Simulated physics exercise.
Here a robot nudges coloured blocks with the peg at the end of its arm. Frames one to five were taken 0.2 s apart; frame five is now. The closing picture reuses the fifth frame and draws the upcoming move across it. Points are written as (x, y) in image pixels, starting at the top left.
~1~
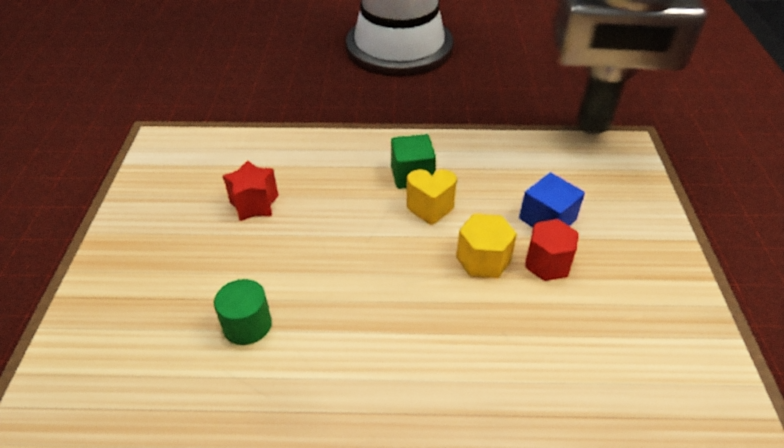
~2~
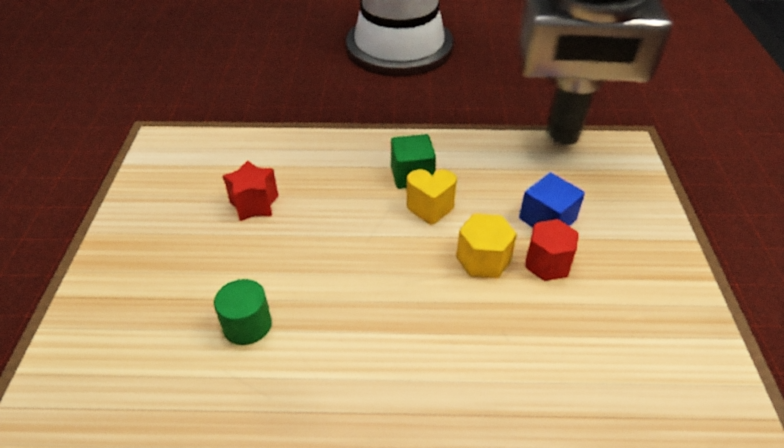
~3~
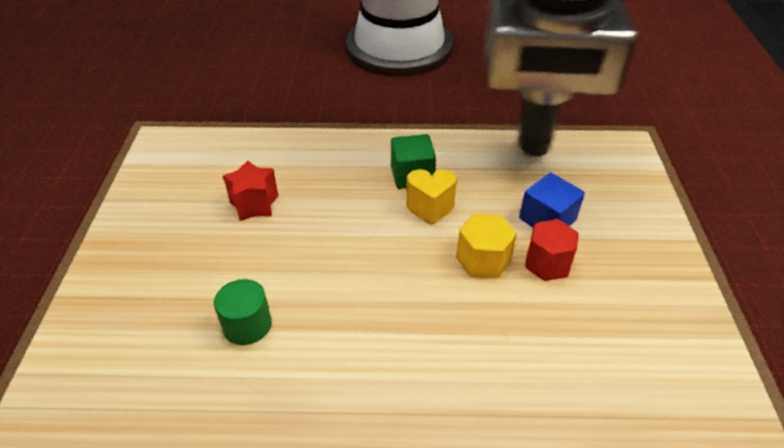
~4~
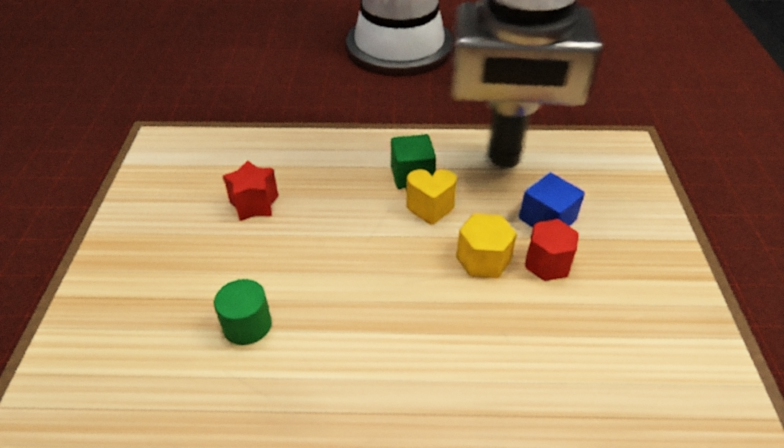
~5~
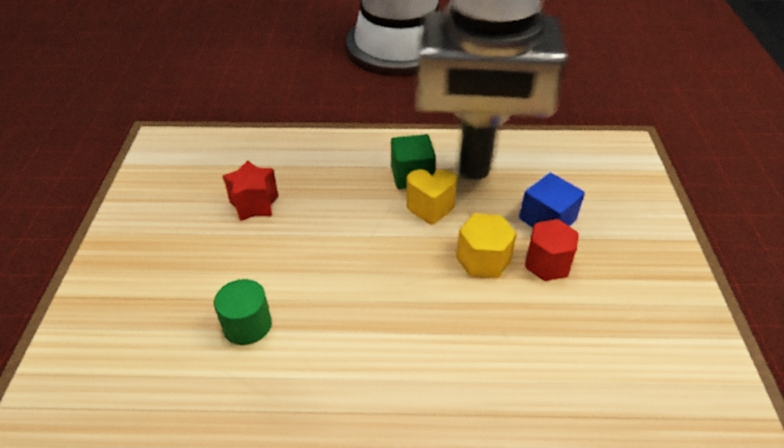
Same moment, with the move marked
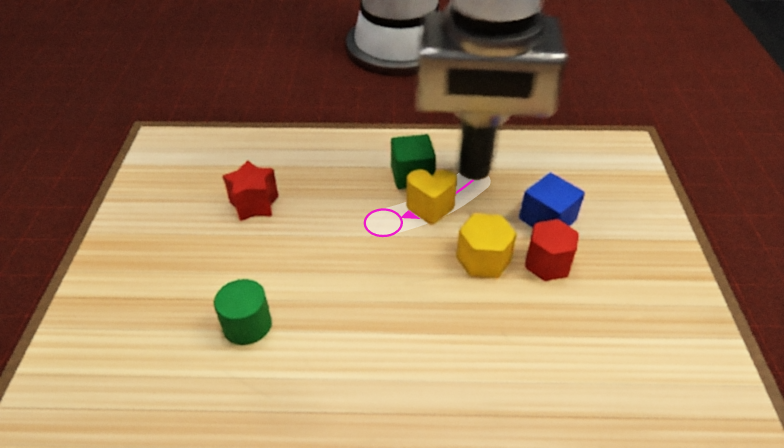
Robot arm moving its dark peg left and nearer across a wooden board, passing behind the blue block, coloured blocks staying still.
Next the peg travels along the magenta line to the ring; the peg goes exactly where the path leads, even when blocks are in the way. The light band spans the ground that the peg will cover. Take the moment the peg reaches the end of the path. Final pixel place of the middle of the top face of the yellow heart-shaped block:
For the centre of its top, I'd go with (349, 218).
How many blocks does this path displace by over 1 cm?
Just one will move.
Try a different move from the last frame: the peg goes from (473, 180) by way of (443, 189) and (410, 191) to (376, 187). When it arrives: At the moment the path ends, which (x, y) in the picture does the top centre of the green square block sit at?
I expect it at (377, 136).
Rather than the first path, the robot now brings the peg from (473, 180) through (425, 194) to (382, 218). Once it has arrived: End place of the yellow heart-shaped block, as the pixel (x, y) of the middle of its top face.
Its top middle is near (414, 204).
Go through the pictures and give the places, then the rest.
The first frame shows tip of the peg at (593, 125), middles of tops, green square block at (413, 147), yellow heart-shaped block at (432, 180).
The second frame shows peg at (563, 136), nothing pushed.
The third frame shows peg at (533, 147), nothing pushed.
The fourth frame shows peg at (504, 159), nothing pushed.
The fifth frame shows peg at (475, 169), green square block at (413, 147), yellow heart-shaped block at (432, 180).
The line goes from (473, 180) over (434, 205) to (383, 222).
The first path, step by step. One third of the way, peg at (449, 187); yellow heart-shaped block at (417, 189).
Two thirds of the way, peg at (418, 202); yellow heart-shaped block at (383, 204).
At the end, peg at (383, 212); green square block unmoved; yellow heart-shaped block at (349, 218).
